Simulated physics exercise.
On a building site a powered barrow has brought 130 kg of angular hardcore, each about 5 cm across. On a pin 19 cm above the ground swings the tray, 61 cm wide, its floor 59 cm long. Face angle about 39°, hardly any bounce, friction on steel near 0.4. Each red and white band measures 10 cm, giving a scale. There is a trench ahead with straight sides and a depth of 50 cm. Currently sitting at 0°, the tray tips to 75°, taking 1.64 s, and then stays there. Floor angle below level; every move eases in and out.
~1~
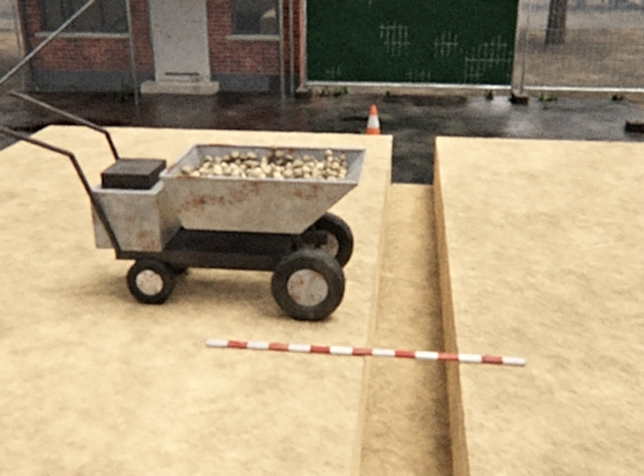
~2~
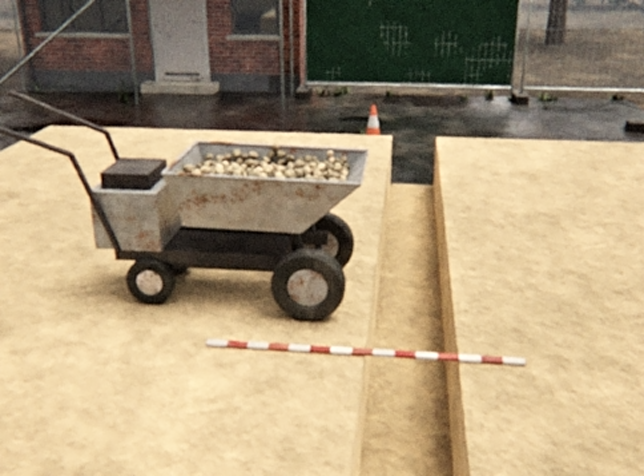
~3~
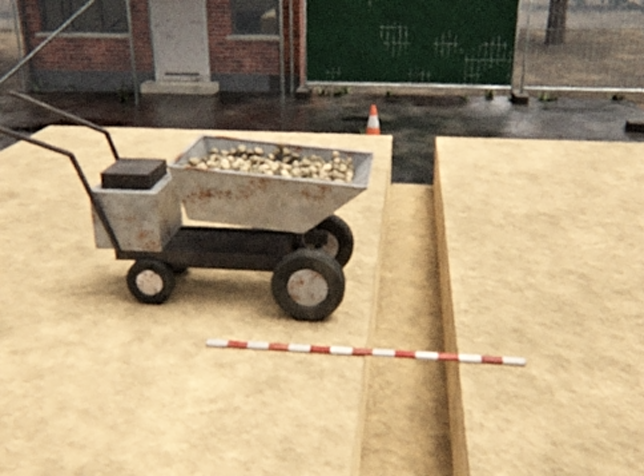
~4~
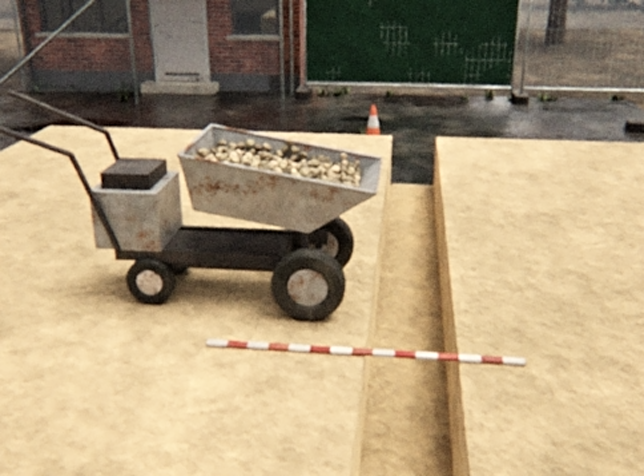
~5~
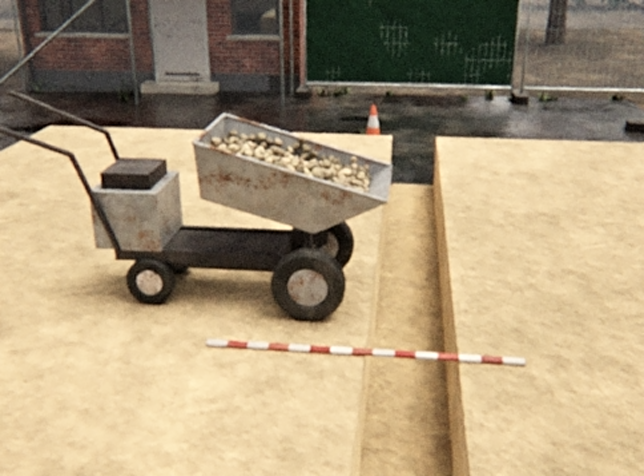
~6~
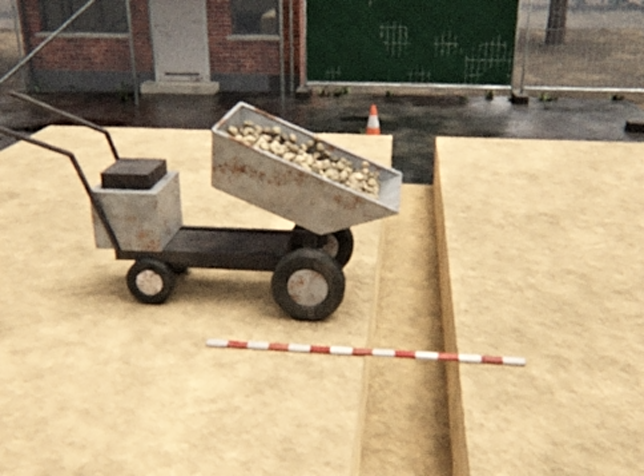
The stone-filled metal tray on the barrow tilts steadily down to the right beside a trench.
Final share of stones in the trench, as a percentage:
59 per cent.
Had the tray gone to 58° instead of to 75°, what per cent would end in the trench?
In that case around 45 percent.
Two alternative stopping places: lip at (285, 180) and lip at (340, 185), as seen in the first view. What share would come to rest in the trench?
It'd be around 100 per cent and after that around 85 per cent.
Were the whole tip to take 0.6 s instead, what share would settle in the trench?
35 per cent.
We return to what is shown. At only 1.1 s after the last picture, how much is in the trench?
Approx. 25 % of the load.
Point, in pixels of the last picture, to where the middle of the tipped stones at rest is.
The resting stones are centred at roughly (443, 360).
Then, 0.6 s after the last picture the floor is at 63°, 100 % in the tray; the foremost stones are at (436, 258).
Then, 1.1 s after the last picture the floor is at 75°, 42 % in the tray, 27 % in the trench, 32 % past the trench; the foremost stones are at (538, 300).
Then, 1.5 s after the last picture the floor is at 75°, 13 % in the tray, 44 % in the trench, 44 % past the trench; the foremost stones are at (597, 298).
Then, 3.4 s after the last picture the floor is at 75°, 0 % in the tray, 59 % in the trench, 41 % past the trench; the foremost stones are at (603, 298).
